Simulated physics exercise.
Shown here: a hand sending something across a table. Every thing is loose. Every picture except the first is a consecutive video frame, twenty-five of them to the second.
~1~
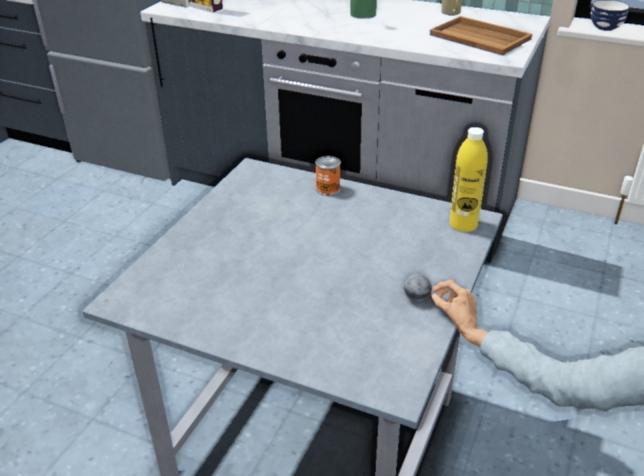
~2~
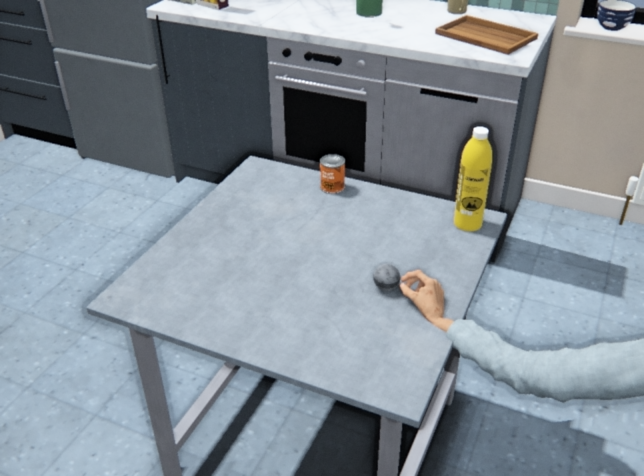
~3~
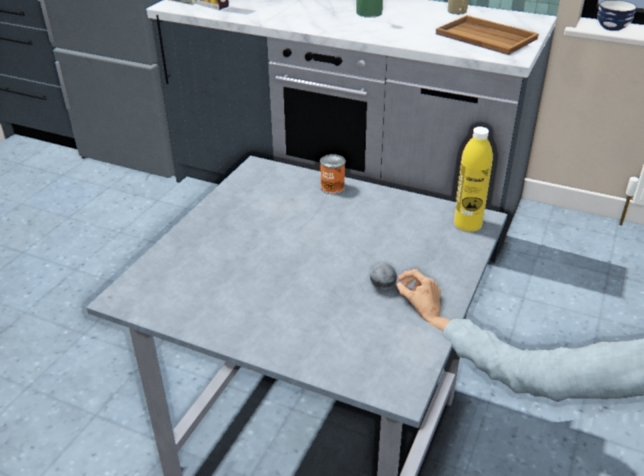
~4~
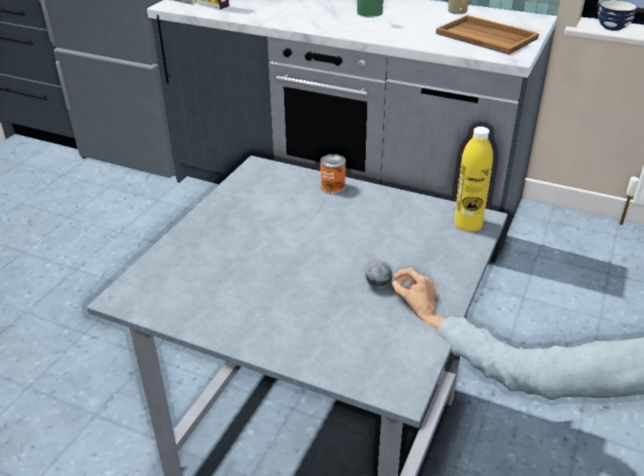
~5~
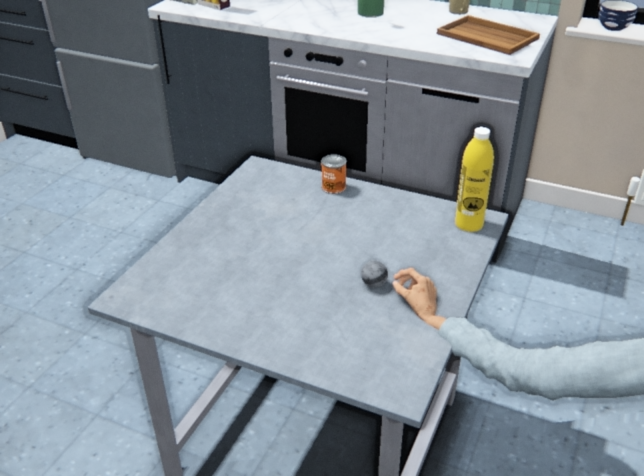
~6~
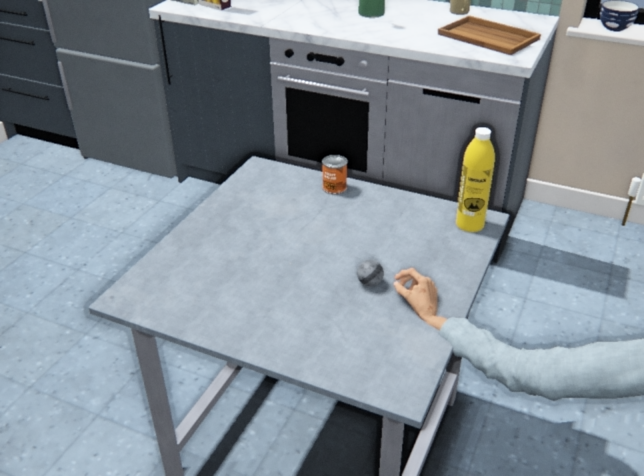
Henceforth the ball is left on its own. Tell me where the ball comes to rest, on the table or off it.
Short of the brink.
Then, 0.20 s later than the last frame, grey ball moved about its own width near (350, 268).
Then, 0.40 s later than the last frame, grey ball moved well along near (338, 264).
When it is over, moved from the start, grey ball. End places, in pixels of the last picture, grey ball near (334, 263).
